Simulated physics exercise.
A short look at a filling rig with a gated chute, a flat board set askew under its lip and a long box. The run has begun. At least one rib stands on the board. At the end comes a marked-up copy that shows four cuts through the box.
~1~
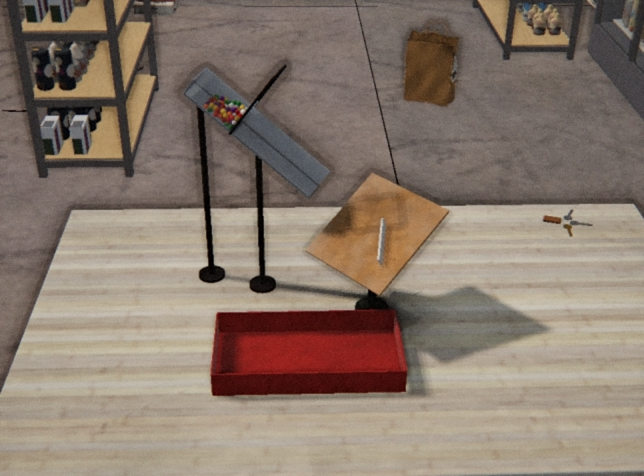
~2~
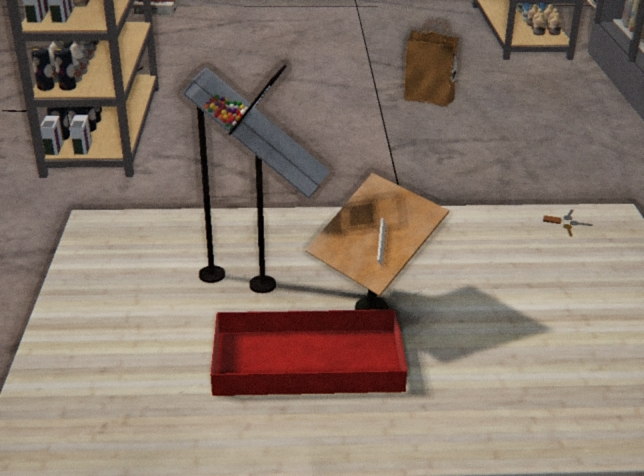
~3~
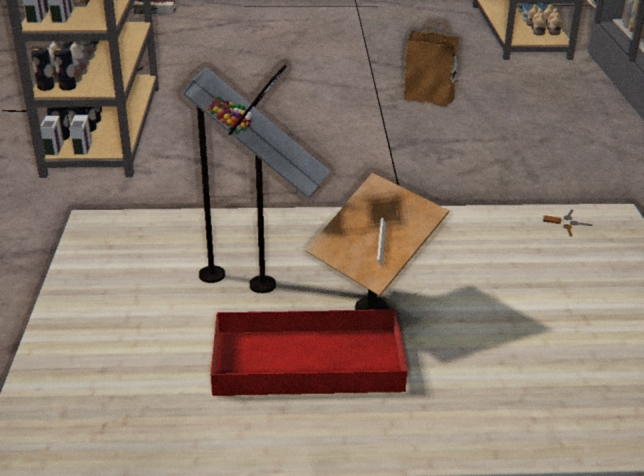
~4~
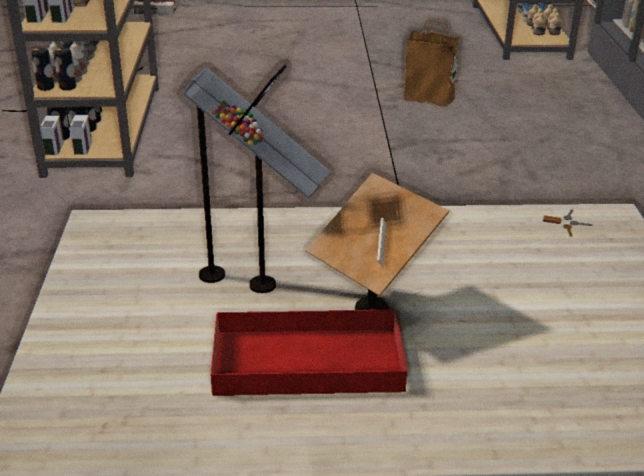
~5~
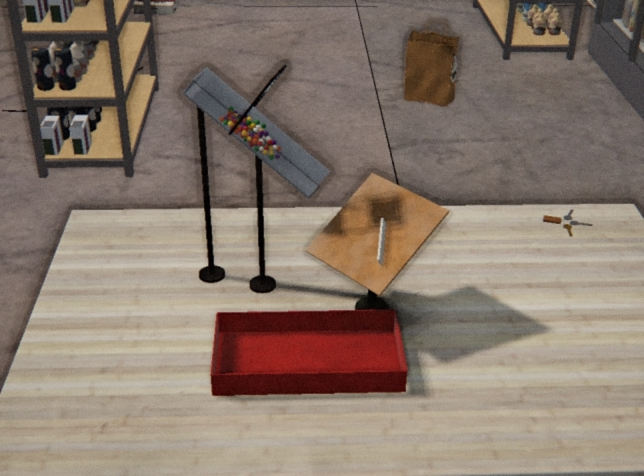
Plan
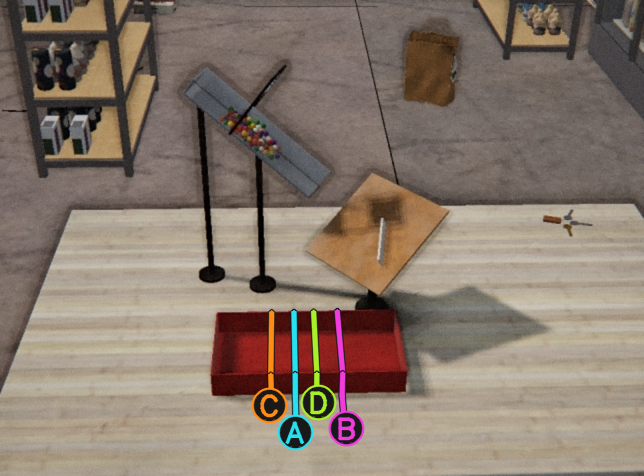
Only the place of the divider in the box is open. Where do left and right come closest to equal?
B is best.
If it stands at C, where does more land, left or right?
More lands on the right.
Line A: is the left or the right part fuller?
Right.
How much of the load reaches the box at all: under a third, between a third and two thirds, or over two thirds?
Over two thirds.
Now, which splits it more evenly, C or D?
D.
On the marked copy, line A crosses the front rim at (295, 373); line B crosses the front rim at (342, 372); line C crosses the front rim at (270, 373); line D crosses the front rim at (316, 372).
If A is chosen, of what is caught, a stray few on the left of the divider, nearly all on the right.
If B is chosen, of what is caught, about a third on the left of the divider, about two thirds on the right.
If C is chosen, of what is caught, a stray few on the left of the divider, nearly all on the right.
If D is chosen, of what is caught, about a quarter on the left of the divider, most on the right.
